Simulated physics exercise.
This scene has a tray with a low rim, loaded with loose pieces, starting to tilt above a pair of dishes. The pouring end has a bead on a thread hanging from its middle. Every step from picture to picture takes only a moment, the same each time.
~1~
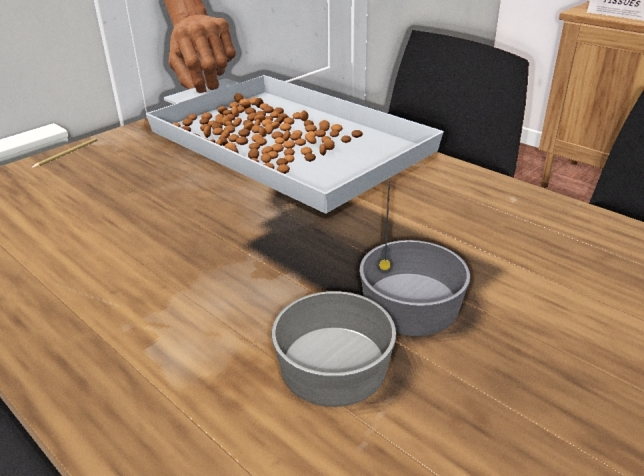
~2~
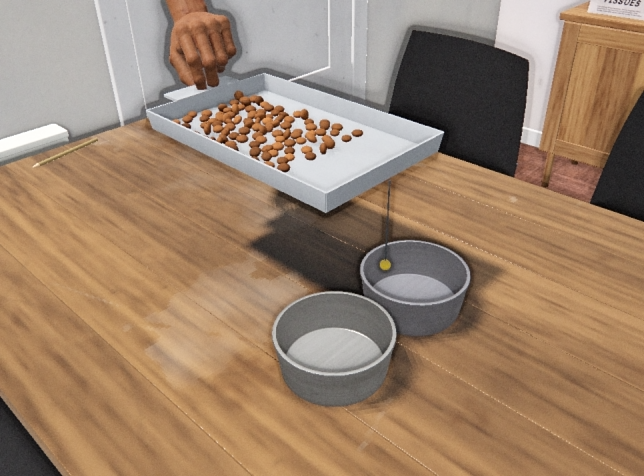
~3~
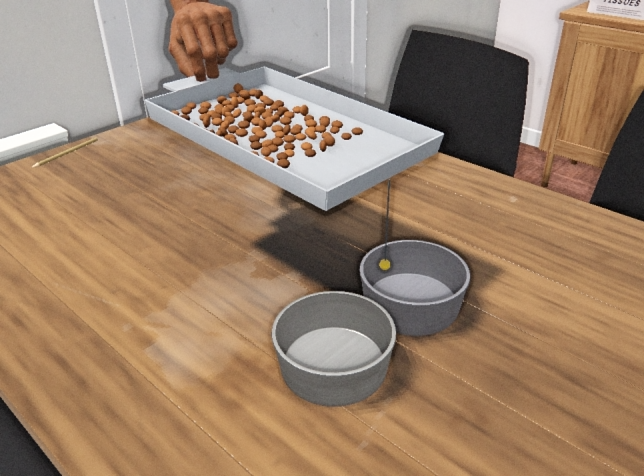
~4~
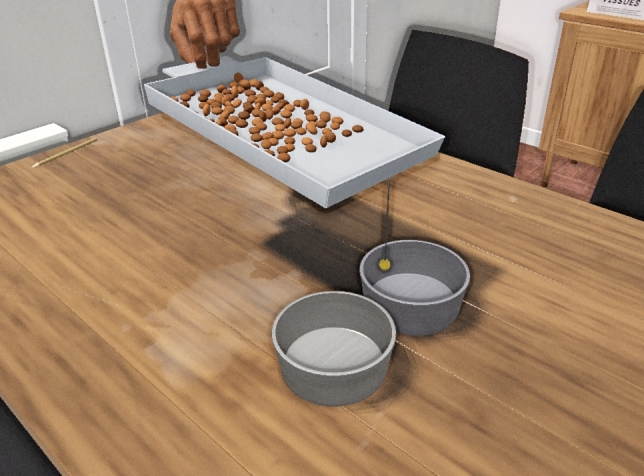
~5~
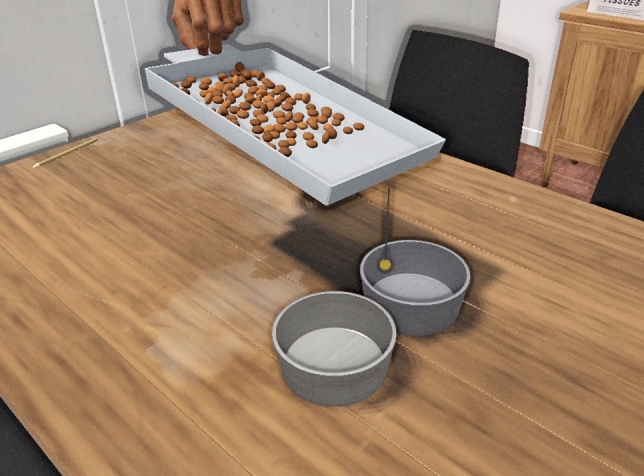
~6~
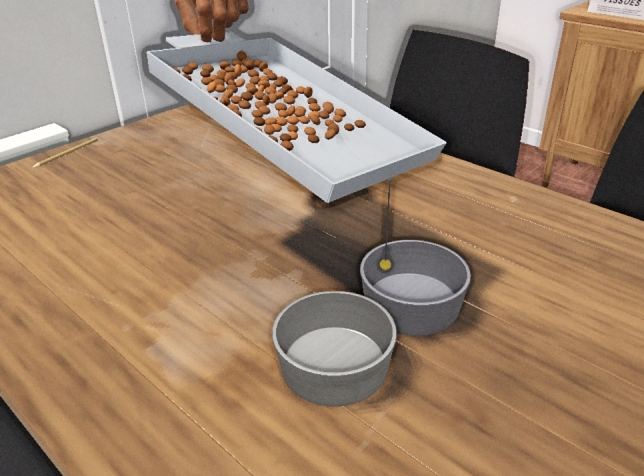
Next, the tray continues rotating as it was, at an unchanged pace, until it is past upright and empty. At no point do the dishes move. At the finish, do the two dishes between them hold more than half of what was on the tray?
Yes.
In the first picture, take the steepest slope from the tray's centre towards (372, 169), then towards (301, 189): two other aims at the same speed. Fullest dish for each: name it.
Okay, first try the right-side one, second try the left-side one.
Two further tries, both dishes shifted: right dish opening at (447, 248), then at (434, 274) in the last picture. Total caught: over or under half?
Taking them in turn, it's beyond half and then beyond half.
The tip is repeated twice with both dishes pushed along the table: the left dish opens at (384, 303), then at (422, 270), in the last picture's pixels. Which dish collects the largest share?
Well, first the dish at right, then the dish at left.
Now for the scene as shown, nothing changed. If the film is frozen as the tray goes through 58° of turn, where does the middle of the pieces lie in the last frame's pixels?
Around (402, 138).
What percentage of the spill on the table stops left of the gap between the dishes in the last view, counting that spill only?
Roughly 0 percent.
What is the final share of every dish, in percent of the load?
Near 0 in a hundred for the left dish; near 60 for the right dish.
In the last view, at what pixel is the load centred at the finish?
Resting centre, last frame: Roughly (430, 289).
Soon after the last picture, tray tipped steeply; nearly all on the tray; a stray few in the air.
A little later, tray tipped right over; about half on the tray; about a quarter in the right dish; about a quarter outside both; a small part in the air.
Later still, tray tipped past a quarter turn; about two thirds in the right dish; about a third outside both.
At rest, tray tipped past a quarter turn; none in the left dish; about two thirds in the right dish; about a third outside both.
